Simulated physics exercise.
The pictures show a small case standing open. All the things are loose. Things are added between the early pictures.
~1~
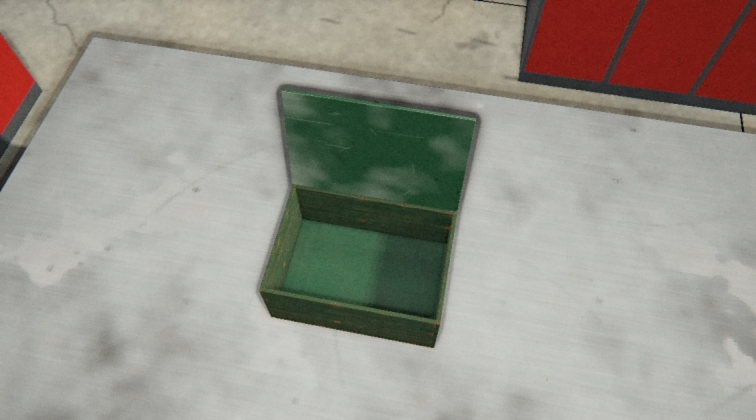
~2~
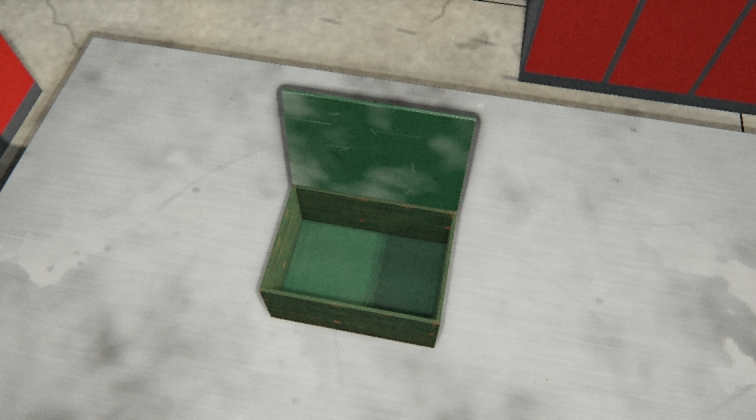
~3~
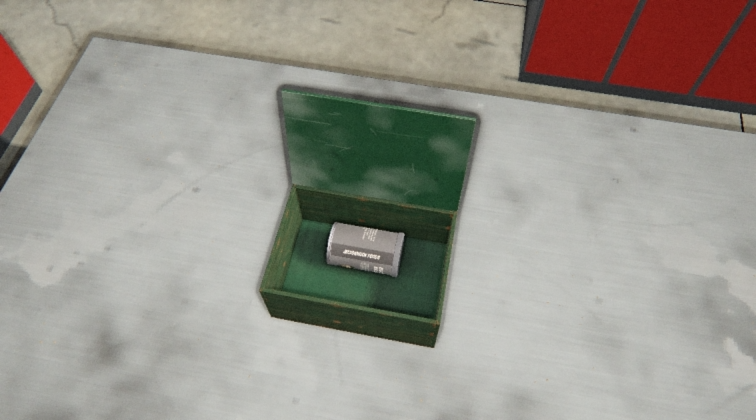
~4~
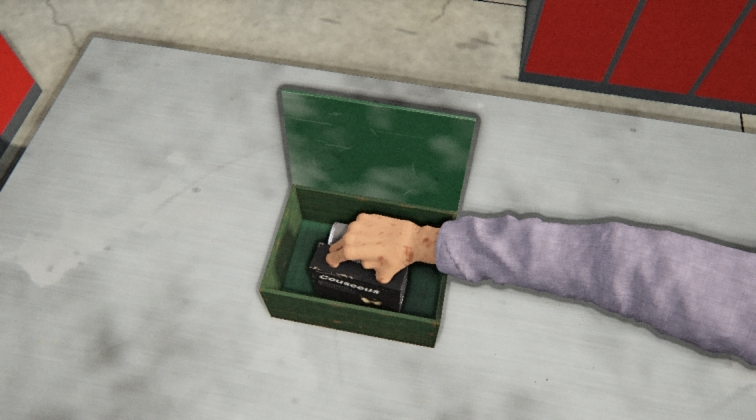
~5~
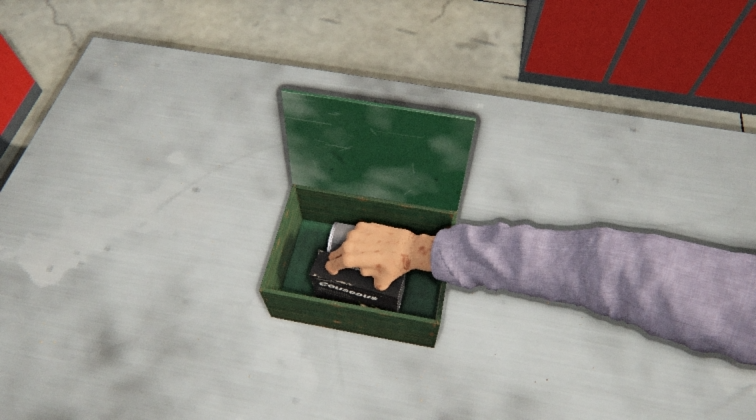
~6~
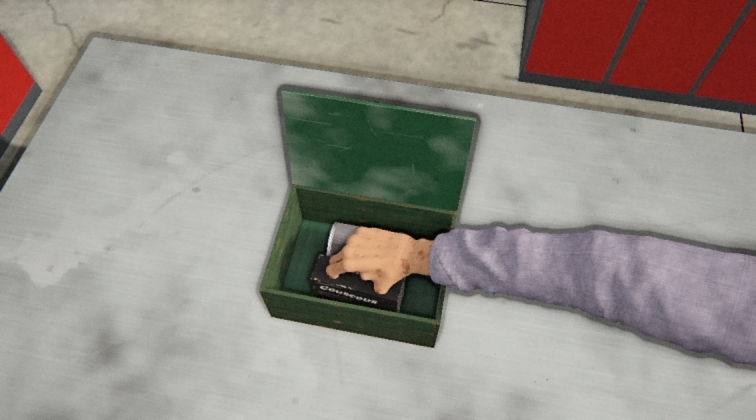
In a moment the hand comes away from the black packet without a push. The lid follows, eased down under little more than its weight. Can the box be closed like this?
The lid shuts flat.
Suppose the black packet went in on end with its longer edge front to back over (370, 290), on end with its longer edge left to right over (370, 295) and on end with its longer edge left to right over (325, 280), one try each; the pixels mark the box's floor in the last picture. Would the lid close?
First, it stays ajar; second, it is held up; third, it will not close.
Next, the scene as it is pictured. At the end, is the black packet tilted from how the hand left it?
The black packet keeps its pose.
Then, 1.20 s after the last picture, lid starting down.
Then, 1.80 s after the last picture, lid 47° above the rim.
Then, 2.20 s after the last picture, lid 17° above the rim.
At rest, lid shut; both in place. Seen from the same camera at the end, black packet near (359, 290).
